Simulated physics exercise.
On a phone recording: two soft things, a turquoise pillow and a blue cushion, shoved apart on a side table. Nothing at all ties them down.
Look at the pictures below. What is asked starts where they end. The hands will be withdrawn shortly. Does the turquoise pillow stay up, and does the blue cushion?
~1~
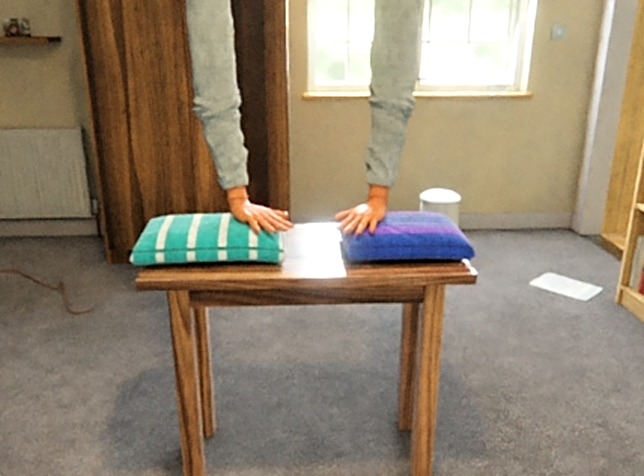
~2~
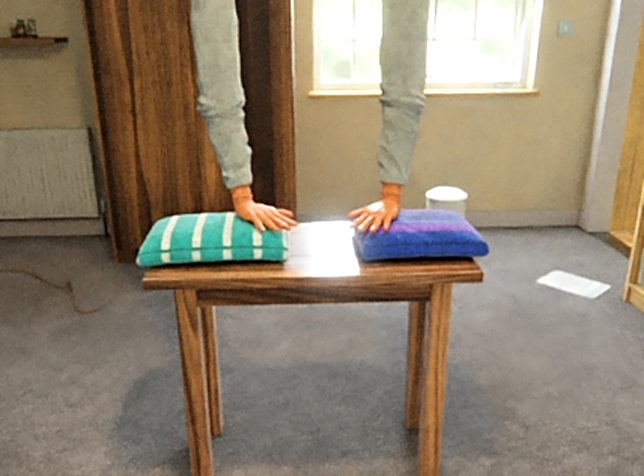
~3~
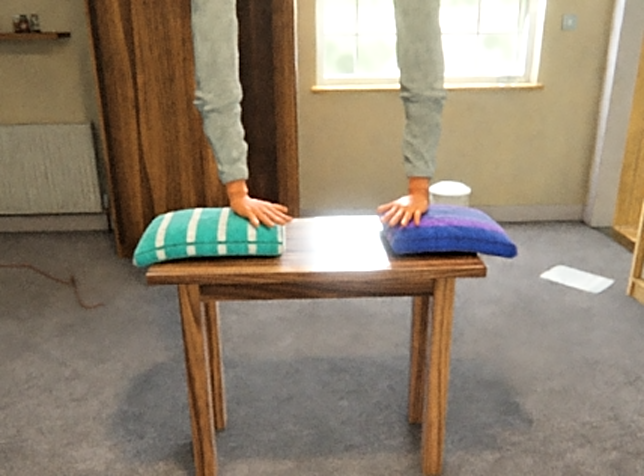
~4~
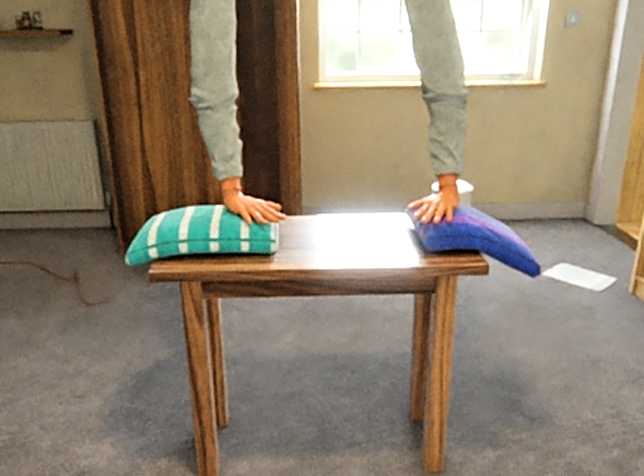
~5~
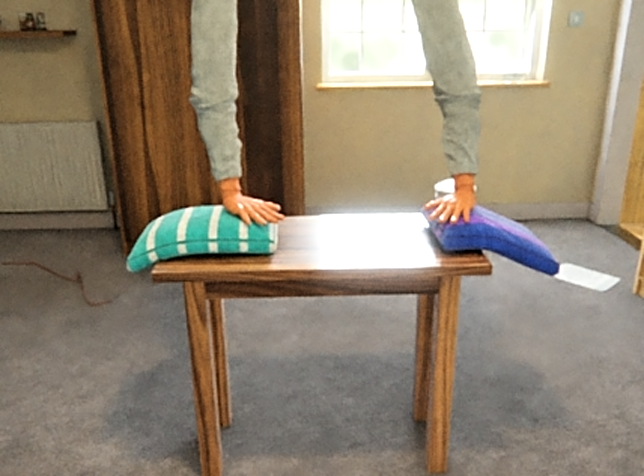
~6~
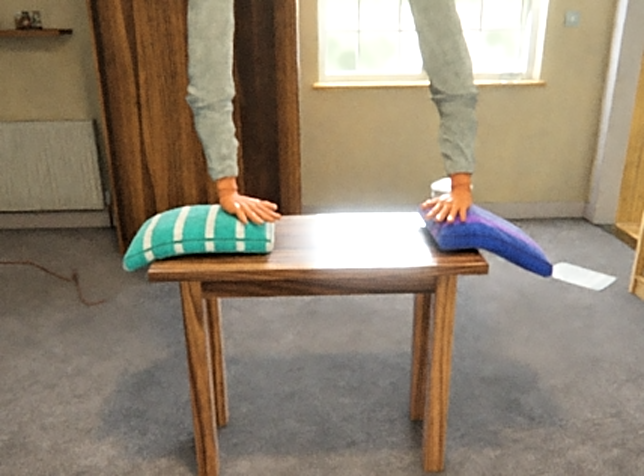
Here: The turquoise pillow stays up; the blue cushion falls.
Then, 0.42 s later than the last view, pillow at rest; cushion falling near (493, 345).
Then, 0.72 s later than the last view, pillow at rest; cushion on the floor near (537, 419).
Finally, pillow at rest; cushion on the floor near (554, 422). The turquoise pillow holds its place and the blue cushion slumps off the end.
